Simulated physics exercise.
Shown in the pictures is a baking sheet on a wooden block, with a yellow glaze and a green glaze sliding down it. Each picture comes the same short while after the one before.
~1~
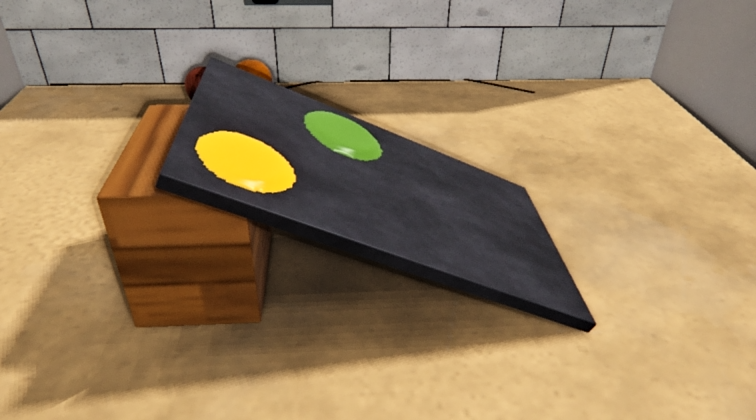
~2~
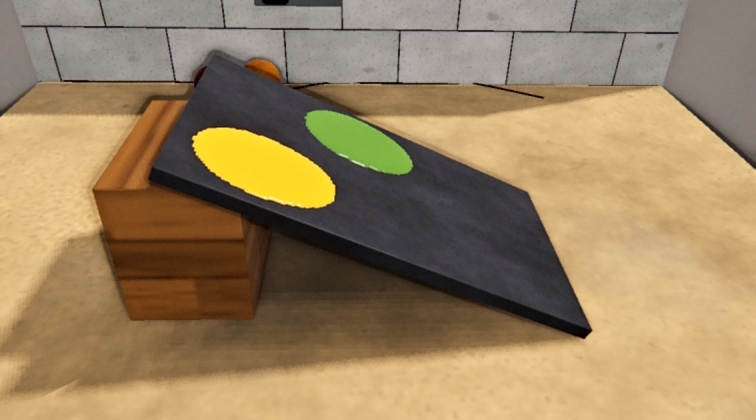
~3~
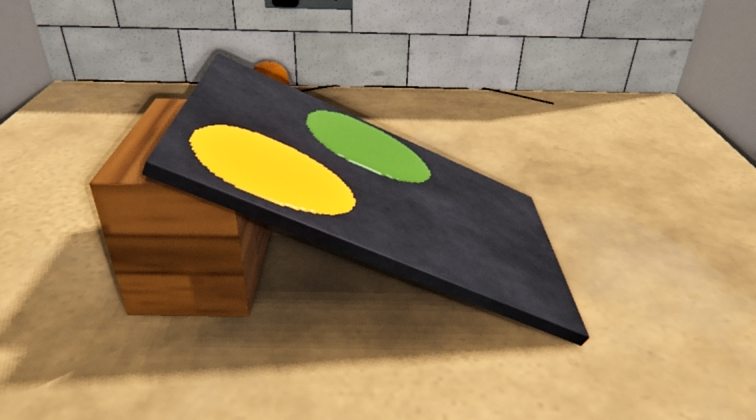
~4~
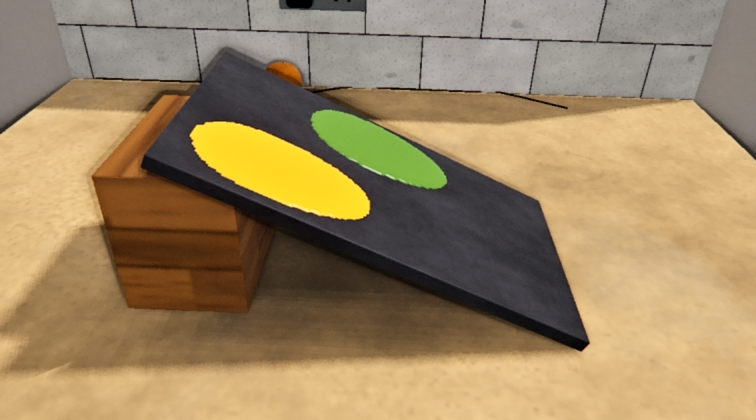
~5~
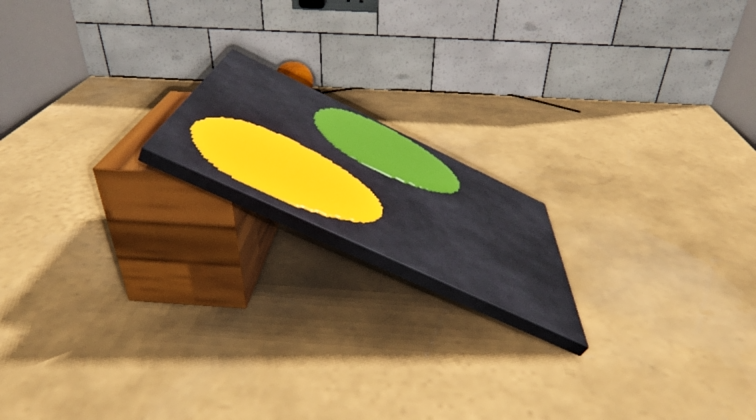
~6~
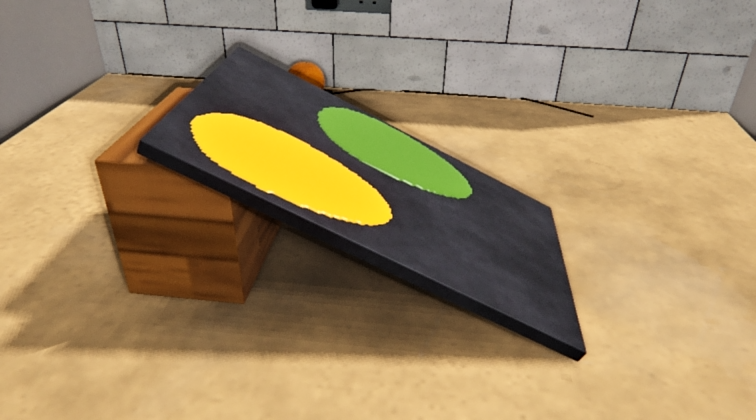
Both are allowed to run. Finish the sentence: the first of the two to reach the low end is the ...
... back one.
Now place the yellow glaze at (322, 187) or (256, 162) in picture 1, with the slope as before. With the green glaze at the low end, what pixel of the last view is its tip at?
Try one: About (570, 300); try two: About (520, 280).
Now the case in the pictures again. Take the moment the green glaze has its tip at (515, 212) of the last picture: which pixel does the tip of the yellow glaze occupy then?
Pretty much near (448, 242), I'd say.
Shortly, the yellow glaze is three quarters of the way down; the green glaze is close to the edge.
At the finish, the yellow glaze is three quarters of the way down; the green glaze is at the low edge.
